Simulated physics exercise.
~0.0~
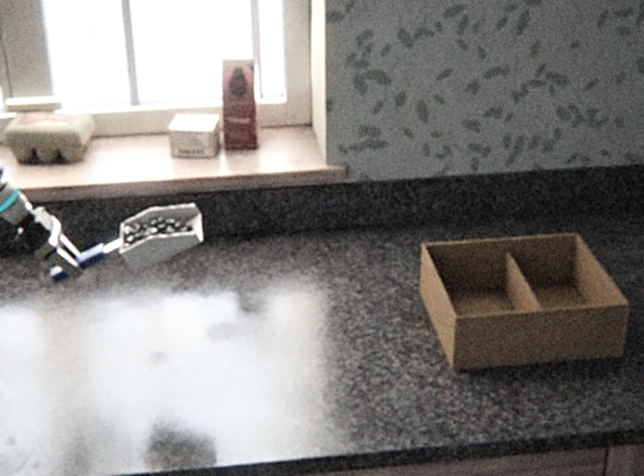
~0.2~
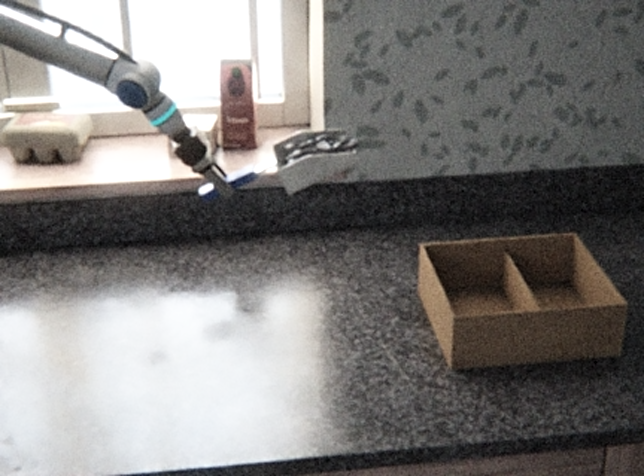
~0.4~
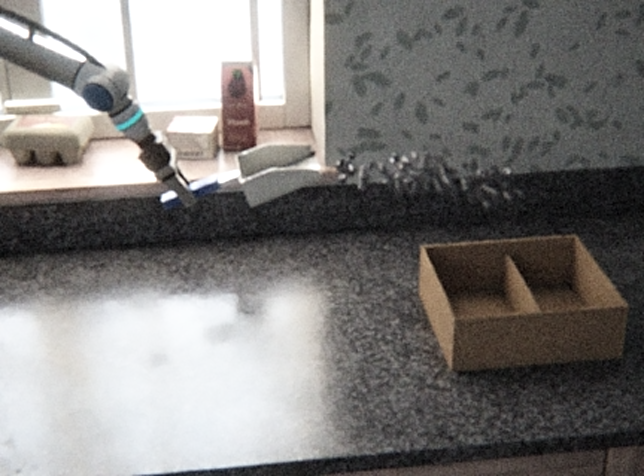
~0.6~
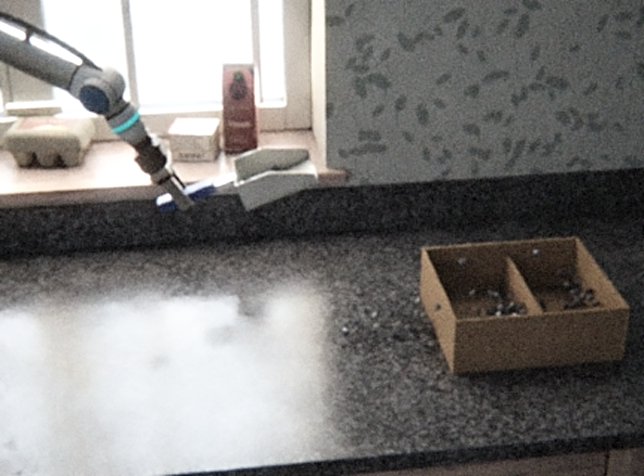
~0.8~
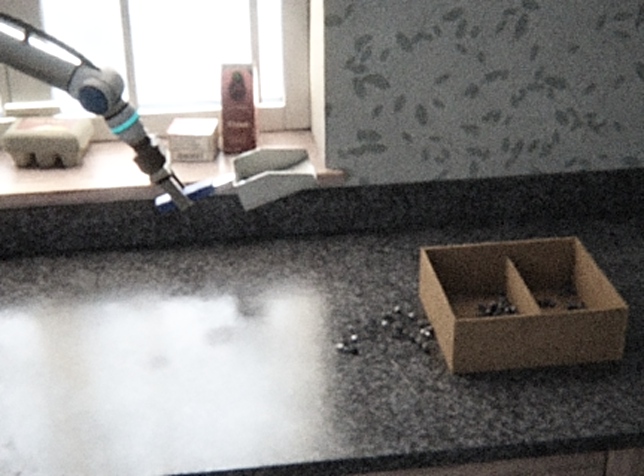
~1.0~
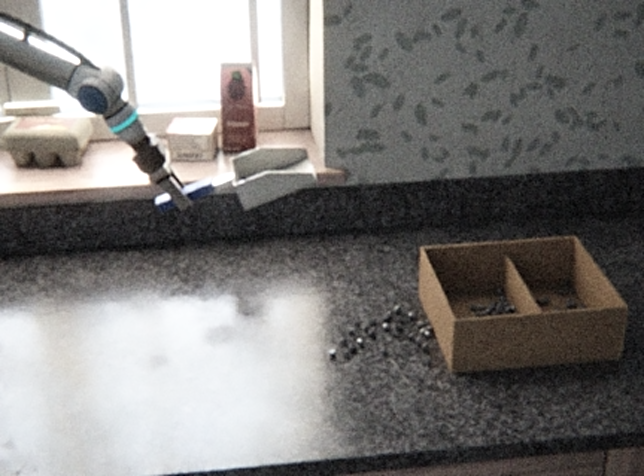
On a dark speckled counter beneath a bright window, a robot arm at the left holds a white scoop full of small dark pebbles, with an open, divided cardboard box standing to the right. The arm swings the scoop up and to the right, then draws it back a little to the left. The pebbles fly off the front in a loose stream towards the box. Many drop into both of its compartments, while others land on the counter just short of it. The arm stays still with the scoop looking empty, and the stray pebbles lie scattered beside the box's left side.
